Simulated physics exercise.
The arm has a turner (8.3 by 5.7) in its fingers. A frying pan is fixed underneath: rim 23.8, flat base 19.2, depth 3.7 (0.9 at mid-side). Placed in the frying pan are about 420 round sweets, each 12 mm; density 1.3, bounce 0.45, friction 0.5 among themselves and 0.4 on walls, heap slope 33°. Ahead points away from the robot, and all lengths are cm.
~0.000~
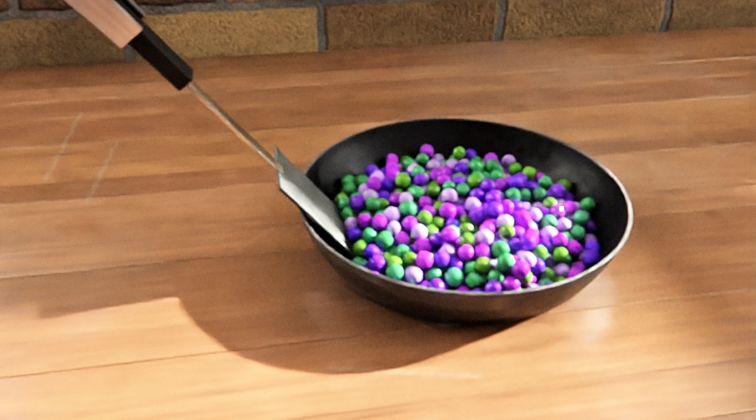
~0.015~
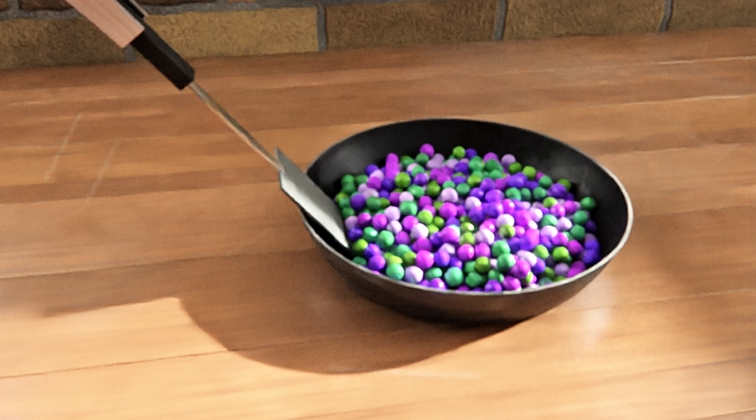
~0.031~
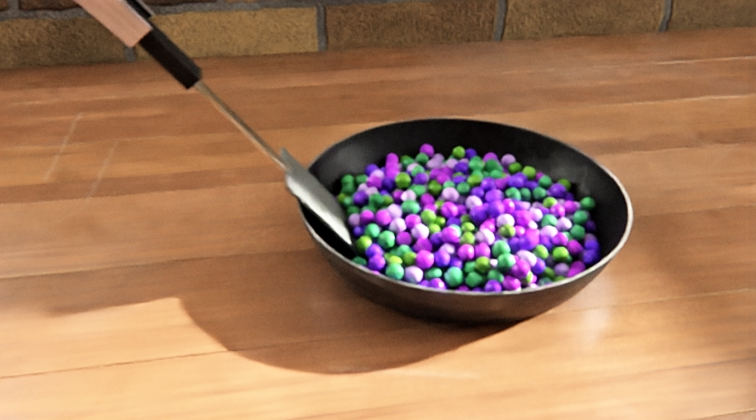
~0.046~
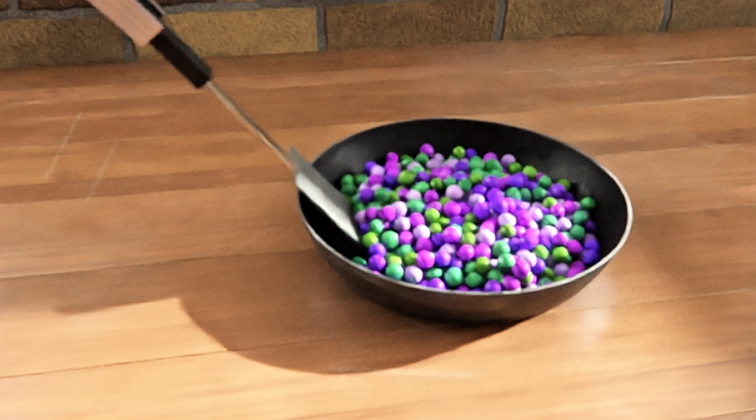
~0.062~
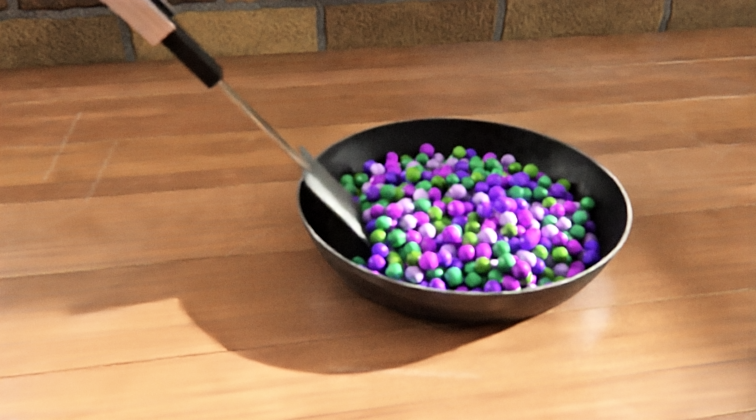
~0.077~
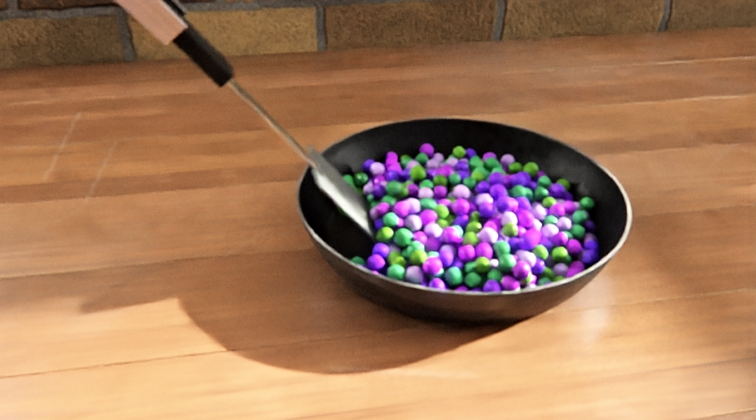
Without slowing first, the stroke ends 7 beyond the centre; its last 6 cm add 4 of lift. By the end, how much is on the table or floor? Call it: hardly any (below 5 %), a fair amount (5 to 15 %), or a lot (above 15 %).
Hardly any.
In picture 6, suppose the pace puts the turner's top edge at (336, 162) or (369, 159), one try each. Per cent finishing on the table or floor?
First try about 10 %, second try about 15 %.
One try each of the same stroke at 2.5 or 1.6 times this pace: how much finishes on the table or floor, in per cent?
Some 20 and 10 per cent.
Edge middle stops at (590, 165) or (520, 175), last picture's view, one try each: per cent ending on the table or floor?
Some 15 and 0 per cent.
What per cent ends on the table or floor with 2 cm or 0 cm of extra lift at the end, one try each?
Roughly 0 % and then 0 %.
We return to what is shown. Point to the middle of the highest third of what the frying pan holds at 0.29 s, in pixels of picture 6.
Near pixel (521, 195).
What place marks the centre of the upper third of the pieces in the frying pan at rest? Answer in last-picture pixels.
Centre: Roughly (553, 198).
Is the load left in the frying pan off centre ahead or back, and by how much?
The kept load is shifted forward by about 3.0 cm.
After 0.18 s, sloping 52°, highest piece 5 above the table; 419 in the frying pan.
After 0.29 s, sloping 52°, highest piece 7 above the table; 419 in the frying pan.
After 0.54 s, sloping 52°, highest piece 5 above the table; 408 in the frying pan, 11 on the table or floor.
After 1.59 s, sloping 52°, highest piece 5 above the table; 408 in the frying pan, 11 on the table or floor.
In the end, 408 in the frying pan, 11 on the table or floor. That is 3 % on the table or floor.
